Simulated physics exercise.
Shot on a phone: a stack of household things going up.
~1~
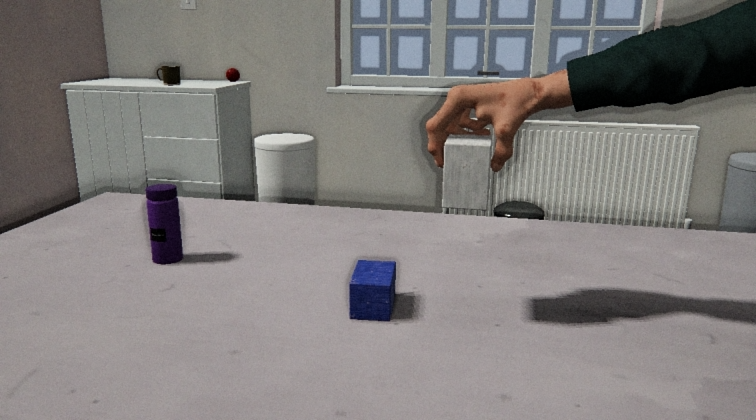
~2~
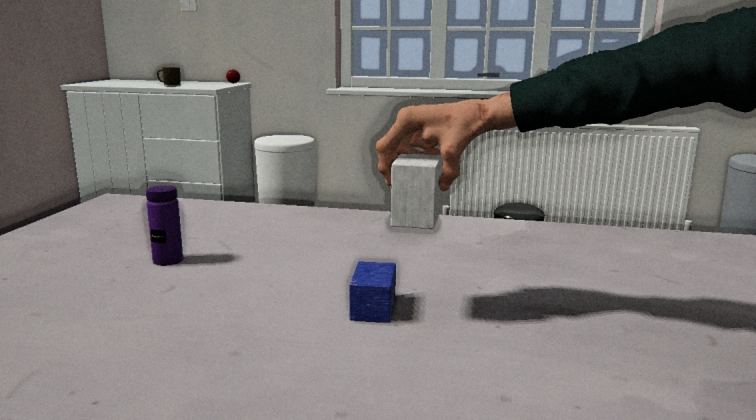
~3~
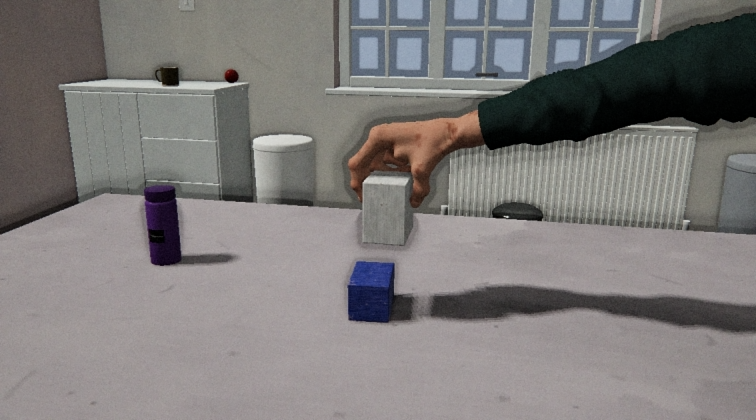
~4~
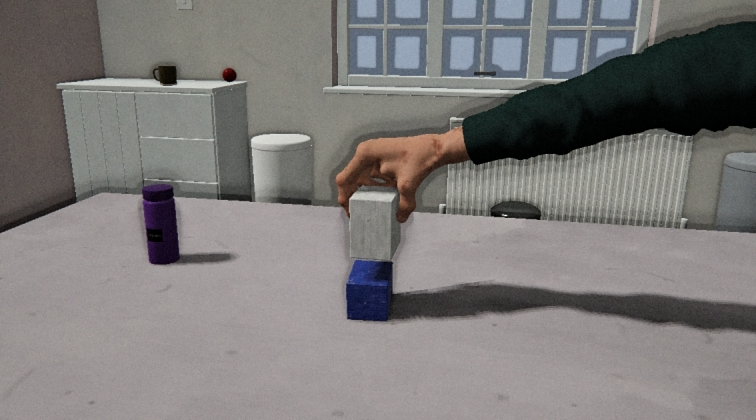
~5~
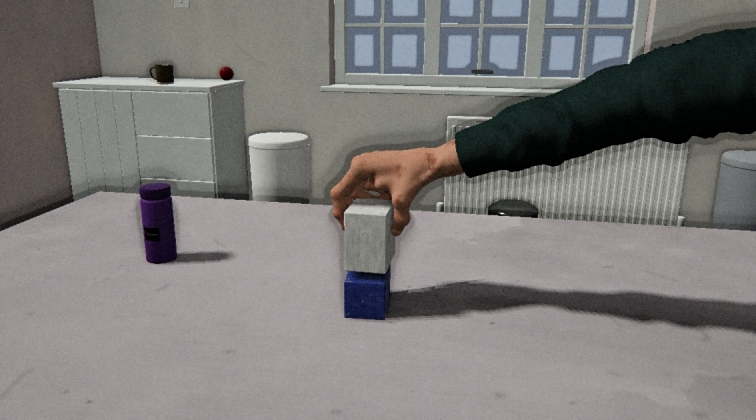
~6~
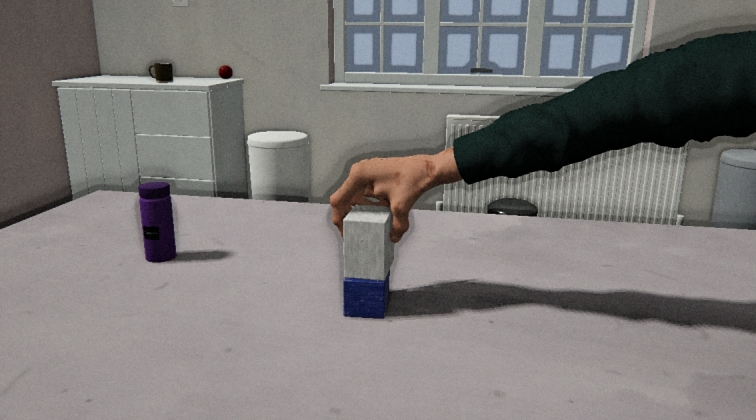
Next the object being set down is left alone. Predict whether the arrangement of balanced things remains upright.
It remains upright.
Then, 0.40 s later than the last frame, all is still.
Then, 0.90 s later than the last frame, white block resting near (370, 241).
When it is over, all 3 as before. End places, in pixels of the last picture, white block near (370, 241). The pile keeps its balance.
